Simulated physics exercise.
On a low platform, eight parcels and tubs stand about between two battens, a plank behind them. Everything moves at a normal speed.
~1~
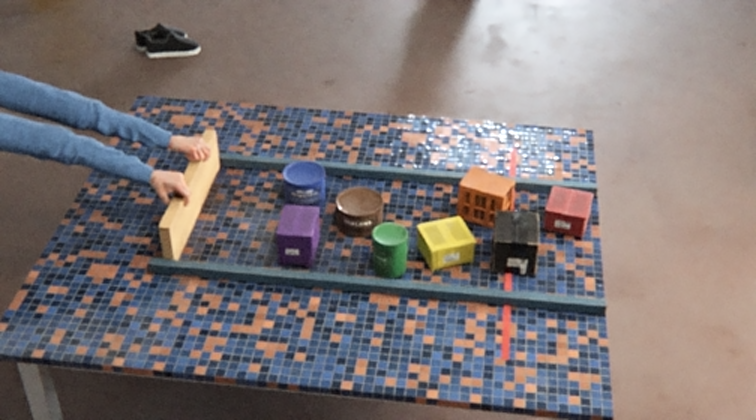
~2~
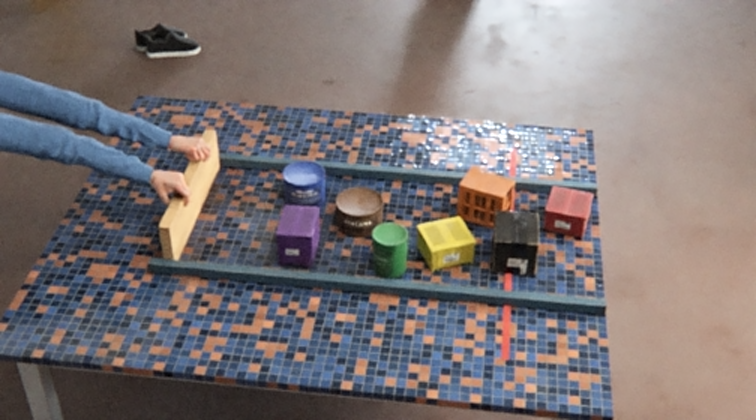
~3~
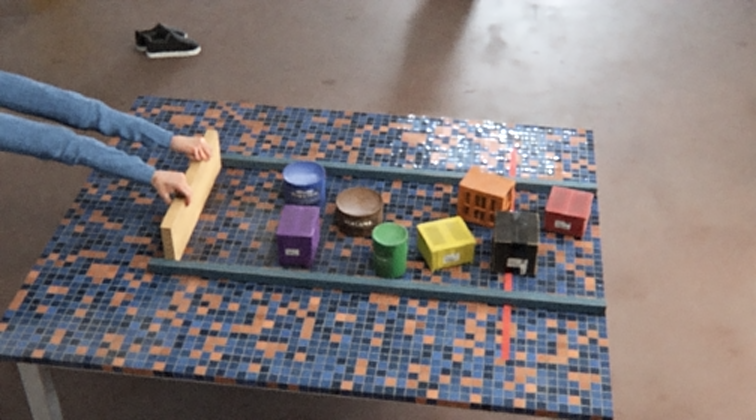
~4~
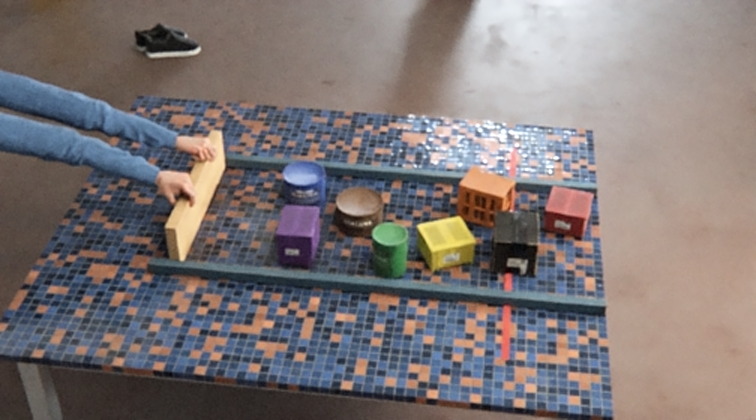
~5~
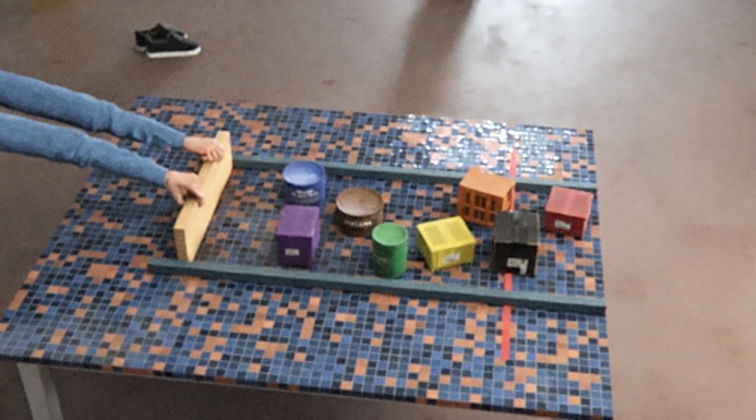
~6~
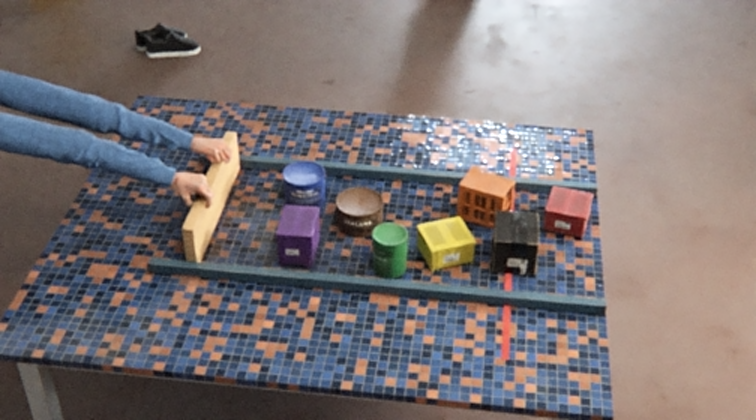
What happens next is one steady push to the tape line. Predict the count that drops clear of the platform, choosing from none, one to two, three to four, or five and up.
I expect only a pair or one to end up below.
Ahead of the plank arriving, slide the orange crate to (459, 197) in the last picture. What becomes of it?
Started there, the object is not lost.
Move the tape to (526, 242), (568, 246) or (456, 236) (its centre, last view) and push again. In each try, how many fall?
The counts come to 2, then 5, then 0.
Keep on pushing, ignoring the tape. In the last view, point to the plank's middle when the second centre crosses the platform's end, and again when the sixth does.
Earlier crossing: About (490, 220); later crossing: About (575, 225).
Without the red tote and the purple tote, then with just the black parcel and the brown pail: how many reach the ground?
I'd say 0 the first time and 1 the second time.
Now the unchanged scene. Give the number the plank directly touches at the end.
3 of them.
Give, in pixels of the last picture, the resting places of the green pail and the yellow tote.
Going in order, first (566, 272) and next (578, 254).
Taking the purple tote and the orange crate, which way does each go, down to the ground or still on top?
Well, the purple tote hangs in there, and as for the orange crate, it hangs in there.
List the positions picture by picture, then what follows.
The first frame shows red tote (568, 212); black parcel (515, 242); orange crate (486, 199); plank (191, 194); tape (510, 241).
The second frame shows black parcel (515, 242); brown pail (360, 212).
The third frame shows orange crate (486, 199); yellow tote (445, 244).
The fourth frame shows red tote (568, 212); blue pail (305, 187).
The fifth frame shows black parcel (515, 242); plank (205, 196).
The sixth frame shows red tote (568, 212); black parcel (515, 242); orange crate (486, 199); plank (213, 196); tape (510, 241).
A little later, none off yet; red tote at rest near (568, 212); black parcel at rest near (515, 242); orange crate at rest near (486, 199).
When it is over, the number that fall off is one or two; down, black parcel and red tote.
